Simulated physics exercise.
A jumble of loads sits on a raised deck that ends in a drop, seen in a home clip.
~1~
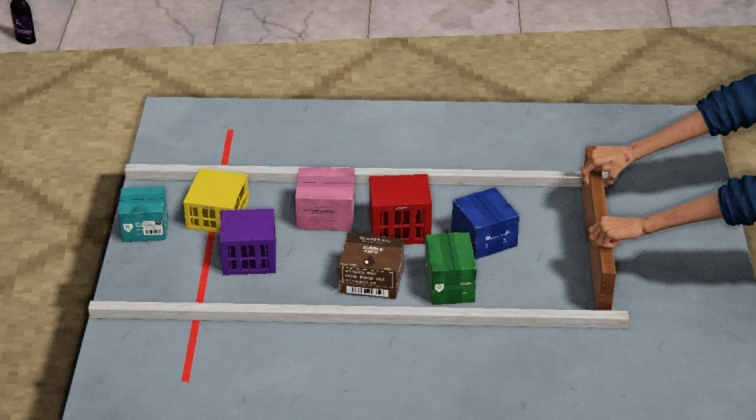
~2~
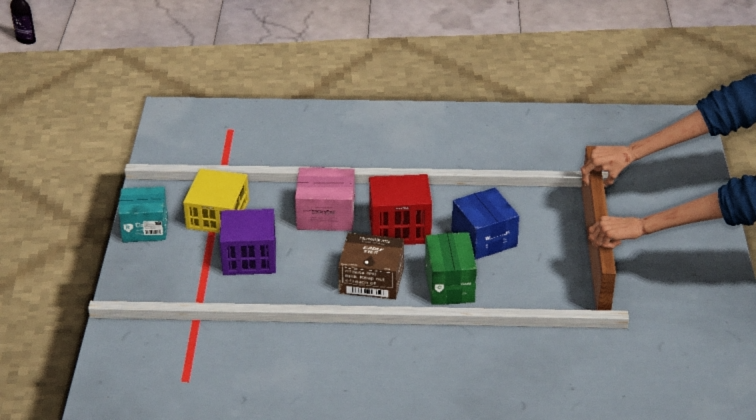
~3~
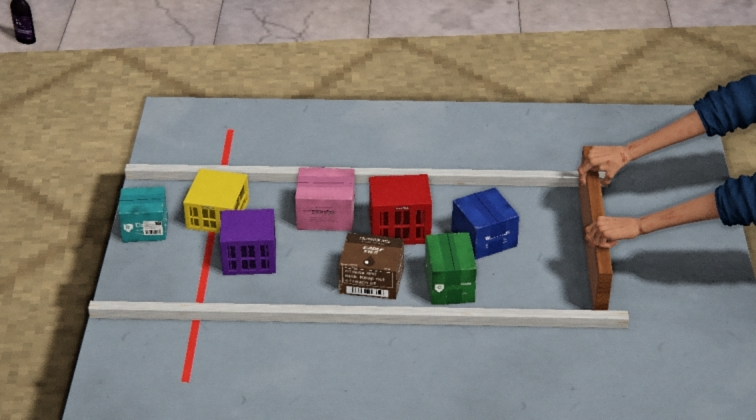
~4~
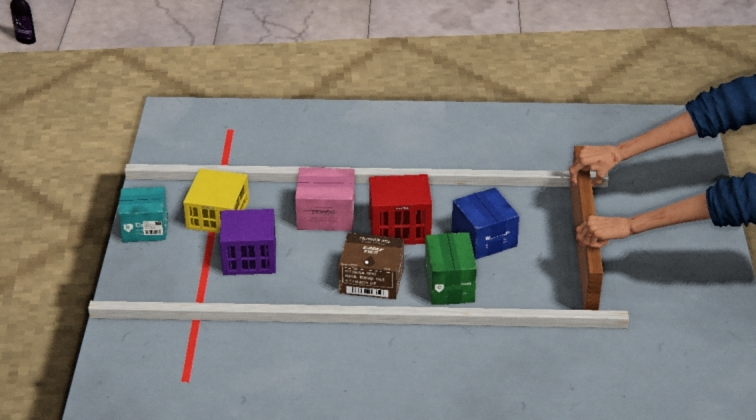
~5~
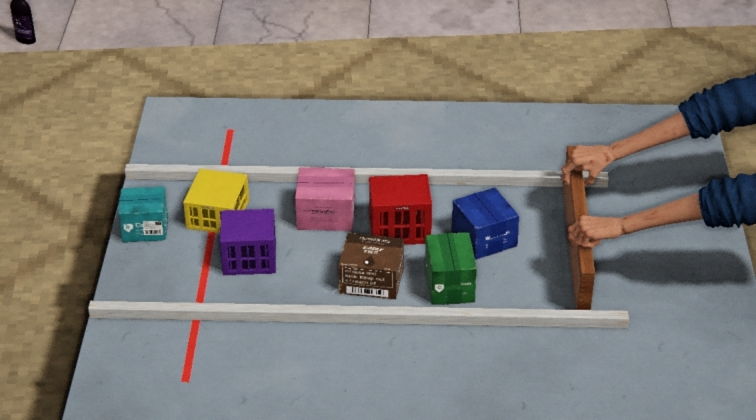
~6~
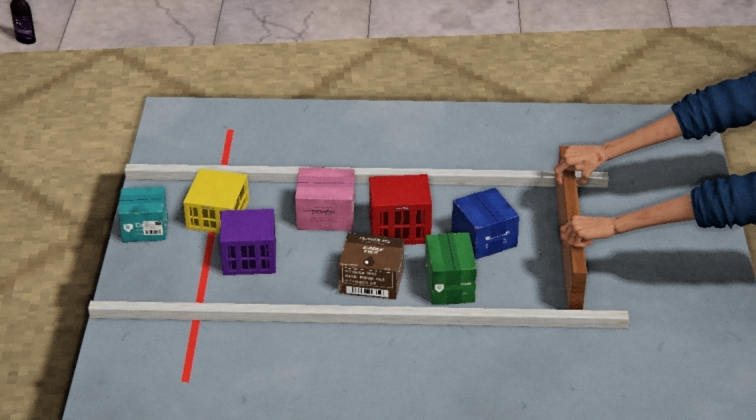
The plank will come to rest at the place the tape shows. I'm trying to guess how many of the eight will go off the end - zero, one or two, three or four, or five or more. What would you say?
I would say three or four.
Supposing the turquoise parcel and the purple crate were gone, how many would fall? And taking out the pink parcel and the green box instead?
The number fallen is 2, and in the other try 2.
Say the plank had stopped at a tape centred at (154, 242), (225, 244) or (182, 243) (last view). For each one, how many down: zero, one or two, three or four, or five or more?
Five or more; 3 or 4; five or more.
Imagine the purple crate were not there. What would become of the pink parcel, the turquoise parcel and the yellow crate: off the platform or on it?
The pink parcel falls away while the turquoise parcel falls away, and the yellow crate falls away.
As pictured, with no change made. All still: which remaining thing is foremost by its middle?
That would be the red crate.
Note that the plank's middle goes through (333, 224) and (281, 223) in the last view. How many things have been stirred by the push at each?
Counts: 8 and 8.
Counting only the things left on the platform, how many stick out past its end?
I'd put it at 1.
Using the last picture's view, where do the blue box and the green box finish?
(188, 212) and (181, 263), roughly.
Soon after, none off yet; turquoise parcel at rest near (144, 214); yellow crate at rest near (217, 201); purple crate at rest near (248, 242).
At rest, the number that fall off is three or four; fallen, pink parcel, purple crate, yellow crate and turquoise parcel.
